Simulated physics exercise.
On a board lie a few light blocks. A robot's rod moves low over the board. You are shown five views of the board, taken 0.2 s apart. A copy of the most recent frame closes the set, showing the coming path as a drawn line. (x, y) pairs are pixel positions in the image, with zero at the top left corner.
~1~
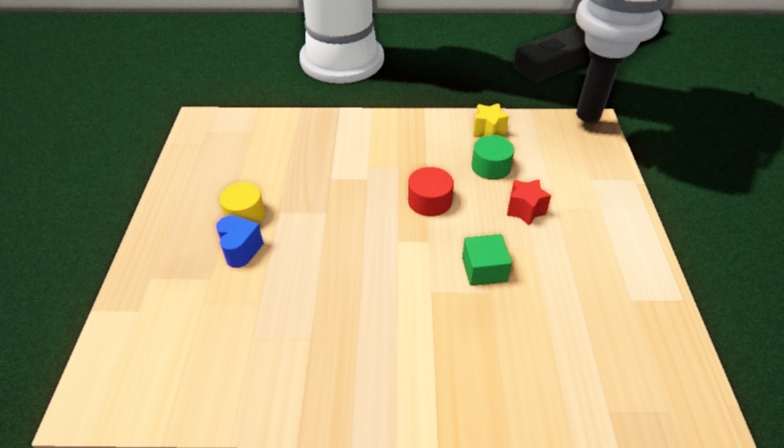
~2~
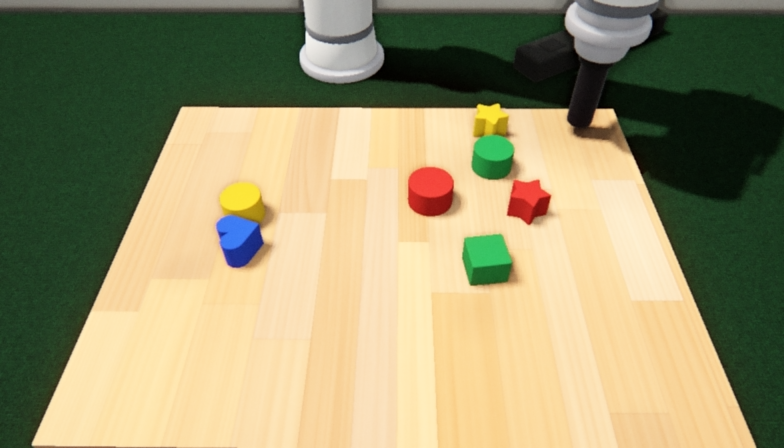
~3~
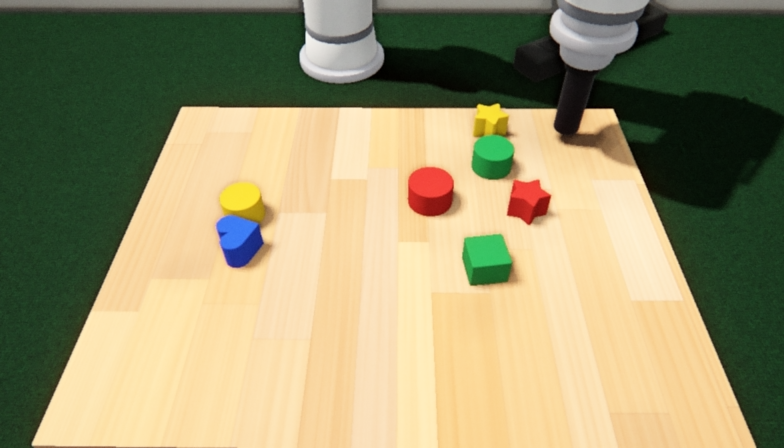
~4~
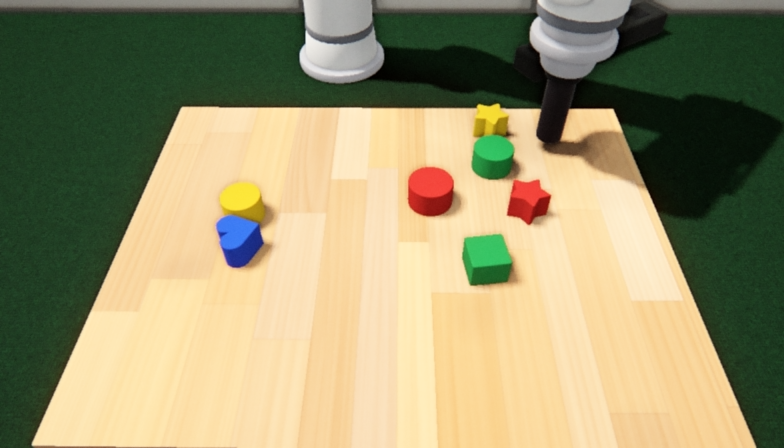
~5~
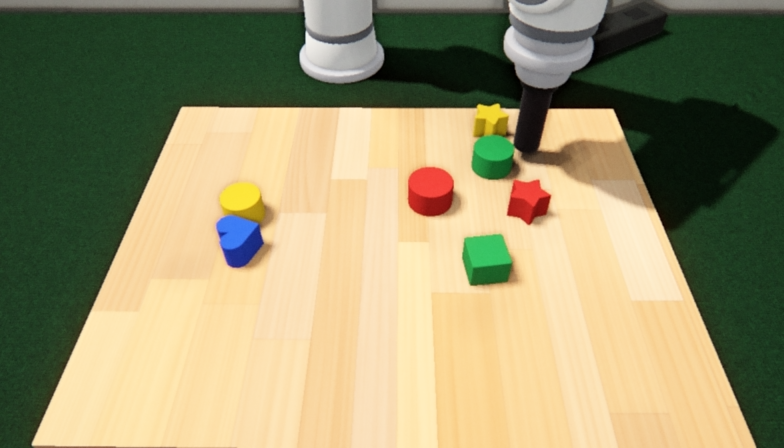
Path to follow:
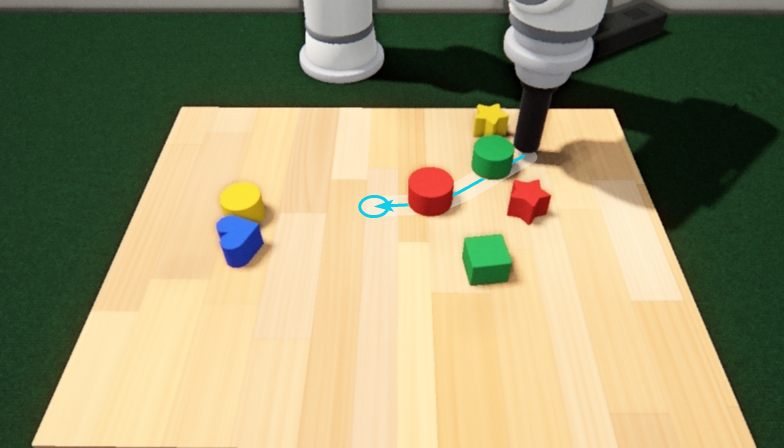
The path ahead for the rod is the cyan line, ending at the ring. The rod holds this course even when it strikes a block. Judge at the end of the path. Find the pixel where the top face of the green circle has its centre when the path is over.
Pixel (423, 159).
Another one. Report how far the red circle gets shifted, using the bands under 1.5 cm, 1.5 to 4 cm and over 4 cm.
Movement: Over 4 cm.
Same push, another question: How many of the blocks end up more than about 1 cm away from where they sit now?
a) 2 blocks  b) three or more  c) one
Letter a.
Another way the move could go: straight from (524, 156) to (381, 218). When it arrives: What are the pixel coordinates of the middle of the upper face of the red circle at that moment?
I'd say the red circle ends with its top centre at (348, 215).
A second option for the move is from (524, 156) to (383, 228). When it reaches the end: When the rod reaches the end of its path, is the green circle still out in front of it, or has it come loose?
The rod has lost it.
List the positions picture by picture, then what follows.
In the first frame, rod tip (588, 117); block tops, red circle (431, 181); yellow star-shaped block (491, 113); green circle (494, 147).
In the second frame, rod (579, 122); blocks unchanged.
In the third frame, rod (566, 129); blocks unchanged.
In the fourth frame, rod (548, 137); blocks unchanged.
In the fifth frame, rod (526, 146); red circle (431, 181); yellow star-shaped block (491, 113); green circle (494, 147).
Path on the board, from (524, 156) through (483, 179) and (435, 201) to (374, 206).
What follows on the original path. One third of the way, rod (484, 170); red circle (426, 183); green circle (450, 159).
Two thirds of the way, rod (435, 192); red circle (399, 189); green circle (423, 159).
At the end, rod (374, 197); red circle (340, 201); yellow star-shaped block in place; green circle (423, 159).
